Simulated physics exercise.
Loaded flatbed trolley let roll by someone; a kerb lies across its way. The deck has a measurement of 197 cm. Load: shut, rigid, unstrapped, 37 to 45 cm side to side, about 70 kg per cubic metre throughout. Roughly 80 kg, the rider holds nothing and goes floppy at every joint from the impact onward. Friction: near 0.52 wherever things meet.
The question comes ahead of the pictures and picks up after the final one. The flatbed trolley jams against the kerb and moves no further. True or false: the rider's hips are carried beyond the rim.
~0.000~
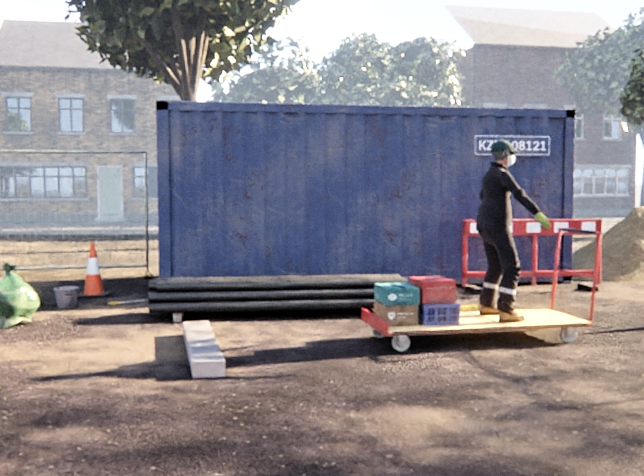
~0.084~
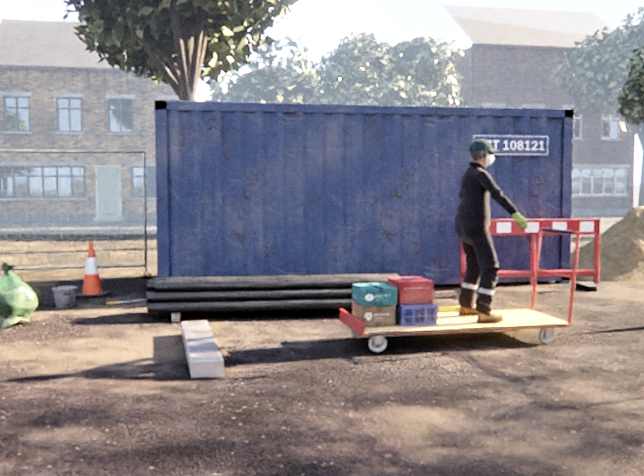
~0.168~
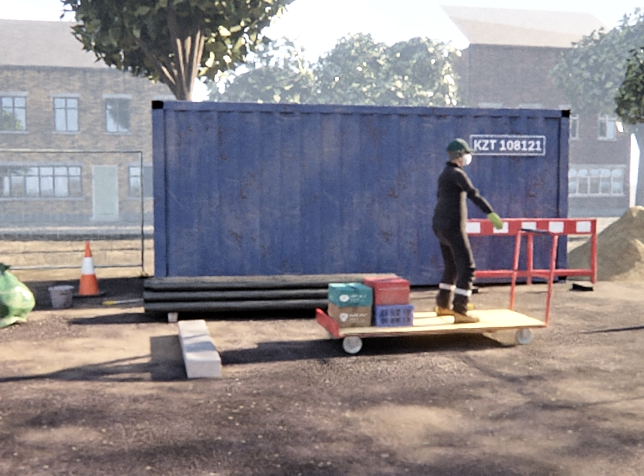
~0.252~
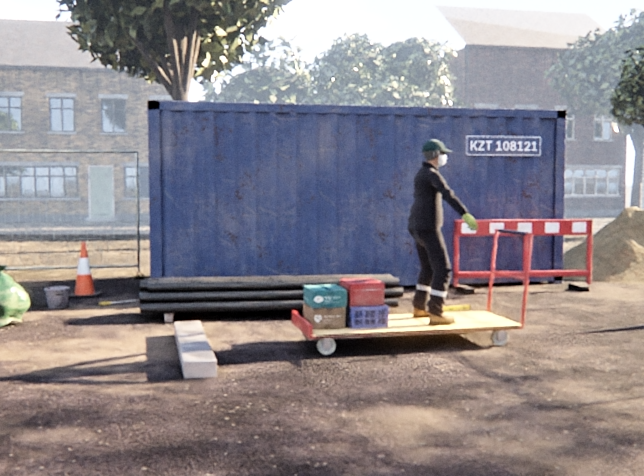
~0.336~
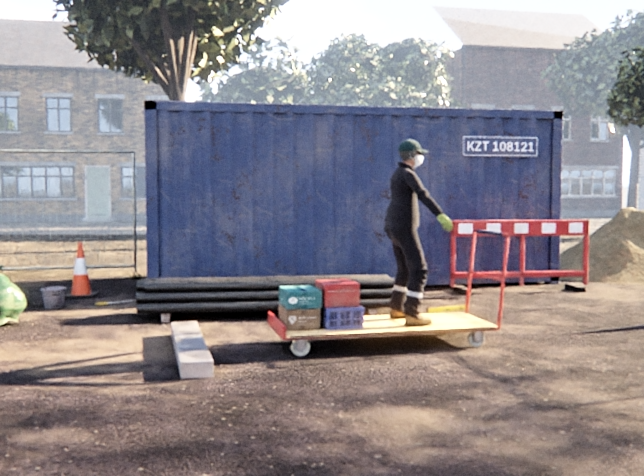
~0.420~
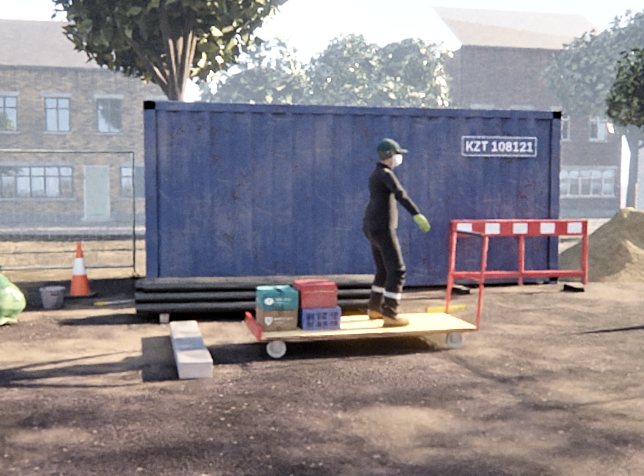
True.
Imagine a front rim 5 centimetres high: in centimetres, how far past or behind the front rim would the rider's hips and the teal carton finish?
Result: Hips 10 cm behind the rim; teal 90 cm beyond it.
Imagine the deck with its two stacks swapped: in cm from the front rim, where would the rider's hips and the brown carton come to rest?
Rest positions - hips: 10 past; brown: 50 behind.
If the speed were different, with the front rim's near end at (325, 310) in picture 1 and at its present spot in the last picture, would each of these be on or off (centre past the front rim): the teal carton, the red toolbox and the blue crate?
In that case the teal item would go over, the red item would go over and the blue item would stay put.
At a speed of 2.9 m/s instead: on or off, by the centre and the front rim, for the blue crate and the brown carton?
Blue: Kept; brown: Kept.
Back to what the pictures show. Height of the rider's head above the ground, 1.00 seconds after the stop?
Height: Approx. 10 cm.
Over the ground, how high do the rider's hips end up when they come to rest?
They end up some 45 cm off the ground.
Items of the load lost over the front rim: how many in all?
Count: 2.
After 0.64 s the deck stops.
After 1.19 s the rider's hips are 8 cm behind the rim, near (202, 295) in the last picture's view.
After 1.64 s the rider's hips are 11 cm past the rim, near (180, 305) in the last picture's view.
Final state at 2.2 s, past the rim, teal carton, red toolbox and the rider's hips; behind it, blue crate and brown carton.
